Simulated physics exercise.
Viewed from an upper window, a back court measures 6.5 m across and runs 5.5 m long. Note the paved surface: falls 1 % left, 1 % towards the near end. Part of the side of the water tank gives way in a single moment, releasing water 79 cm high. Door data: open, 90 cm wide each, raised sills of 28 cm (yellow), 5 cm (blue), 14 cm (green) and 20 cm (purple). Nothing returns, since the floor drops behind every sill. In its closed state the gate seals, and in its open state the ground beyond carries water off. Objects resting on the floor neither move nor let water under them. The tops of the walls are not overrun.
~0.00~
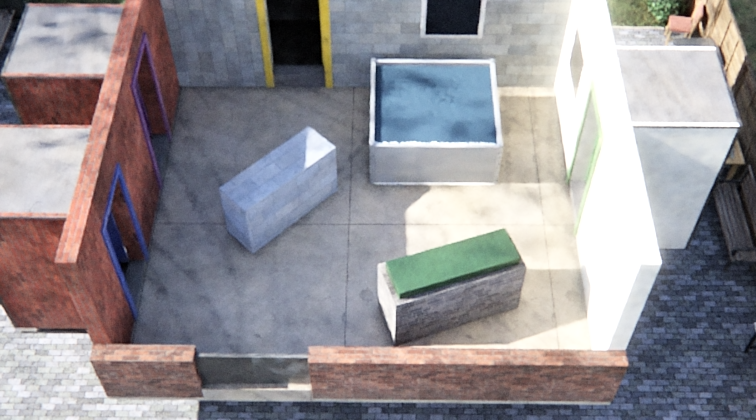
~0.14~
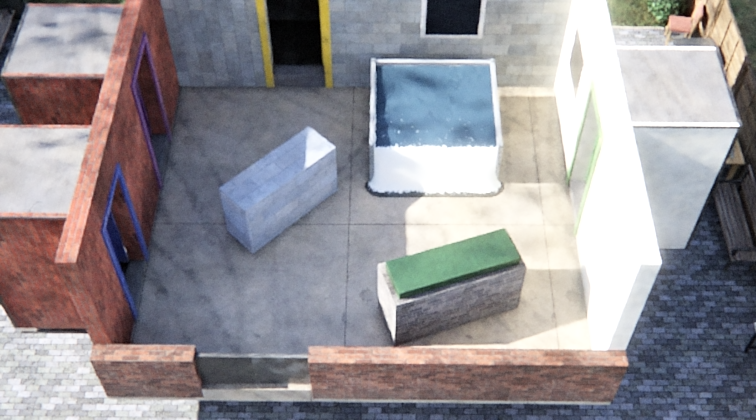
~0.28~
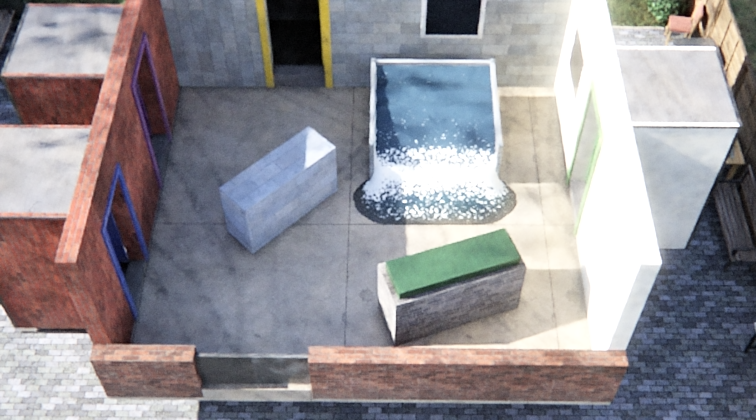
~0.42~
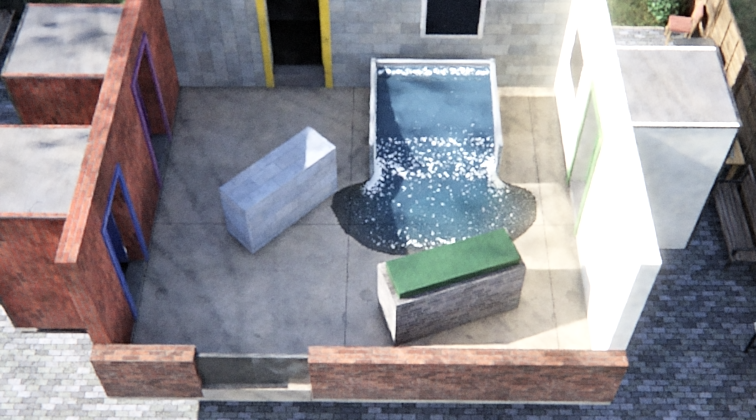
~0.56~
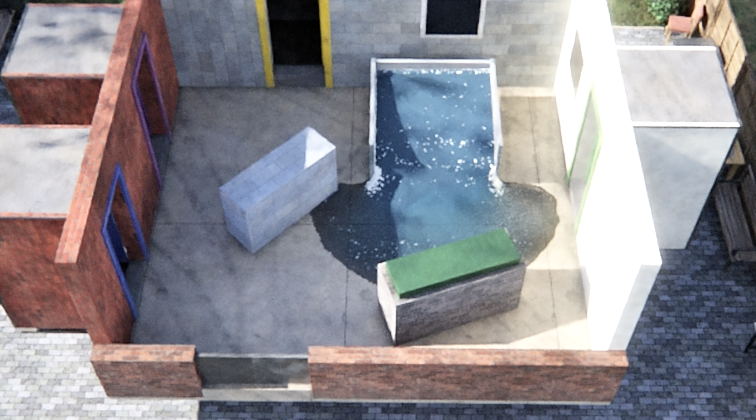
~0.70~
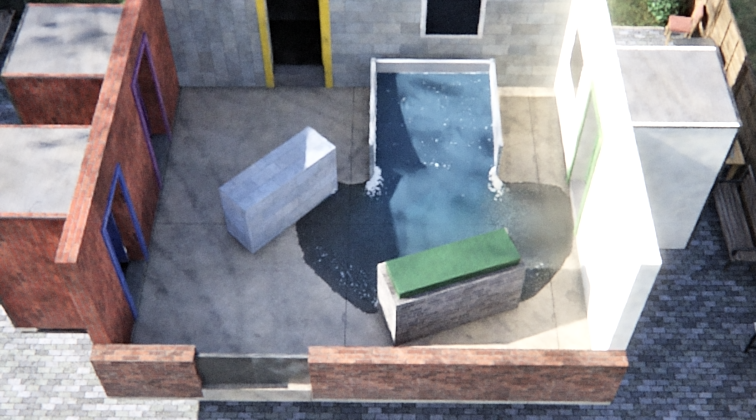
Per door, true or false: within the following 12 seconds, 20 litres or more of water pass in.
Yellow door: False. Blue door: True. Green door: False. Purple door: False.
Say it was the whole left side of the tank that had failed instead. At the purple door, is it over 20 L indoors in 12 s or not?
Against the limit, purple exceeds it.
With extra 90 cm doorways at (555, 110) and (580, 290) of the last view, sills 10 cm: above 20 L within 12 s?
Taking them in order, the first gets too little and the second enough.
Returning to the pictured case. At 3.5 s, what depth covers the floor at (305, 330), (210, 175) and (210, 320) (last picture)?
Taking the spots in order: 9 cm, 0 cm, 12 cm.
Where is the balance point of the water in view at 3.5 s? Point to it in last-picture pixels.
I'd put it close to (370, 267).
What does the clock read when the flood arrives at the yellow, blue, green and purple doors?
The front reaches yellow at 5.5 s, blue at 2.4 s, green at 0.9 s, purple at 3.4 s.
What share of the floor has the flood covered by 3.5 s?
Roughly 65 % of the floor.
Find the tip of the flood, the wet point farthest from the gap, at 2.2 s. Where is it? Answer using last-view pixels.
I'd mark it close to (125, 373).
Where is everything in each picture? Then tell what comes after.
The water tank at (434, 105) is whole and still, 79 cm deep, in the first picture.
Water pours out at (434, 170) and has run 1.0 m, to (497, 191); typically 6 cm deep outside, 79 cm at the water tank's back, in the second picture.
The front is at (510, 206), 1.3 m from the gap at (434, 171); 1.6 m2 of floor is under water; 77 cm left at the back of the water tank, in the third picture.
The front is at (527, 221), 1.6 m from the gap at (434, 172); 3.3 m2 of floor is under water; 69 cm left at the back of the water tank, in the fourth picture.
The front is at a hidden place, 2.1 m from the gap at (434, 173); 5.5 m2 of floor is under water; 67 cm left at the back of the water tank, in the fifth picture.
Water pours out at (434, 173) and has run 2.5 m, to (370, 307); typically 8 cm deep outside, 64 cm at the water tank's back, in the sixth picture.
After 1.4 s water covers 40 % of the floor and is deepest (52 cm) near (448, 276); yellow door not reached, blue door not reached, green door 5 cm at the sill, 0 L in, purple door not reached.
After 2.2 s water covers 50 % of the floor and is deepest (50 cm) near (125, 373); yellow door not reached, blue door not reached, green door 2 cm at the sill, 0 L in, purple door not reached.
After 3.5 s water covers 65 % of the floor and is deepest (32 cm) near (125, 373); yellow door not reached, blue door 24 cm at the sill, 86 L in, green door 10 cm at the sill, 0 L in, purple door 1 cm at the sill, 0 L in.
After 7.0 s water covers 95 % of the floor and is deepest (18 cm) near (146, 265); yellow door 9 cm at the sill, 0 L in, blue door 16 cm at the sill, 368 L in, green door 4 cm at the sill, 1 L in, purple door 7 cm at the sill, 0 L in.
After 12.0 s water covers 100 % of the floor and is deepest (13 cm) near (150, 245); yellow door 8 cm at the sill, 0 L in, blue door 10 cm at the sill, 486 L in, green door 3 cm at the sill, 1 L in, purple door 9 cm at the sill, 0 L in.
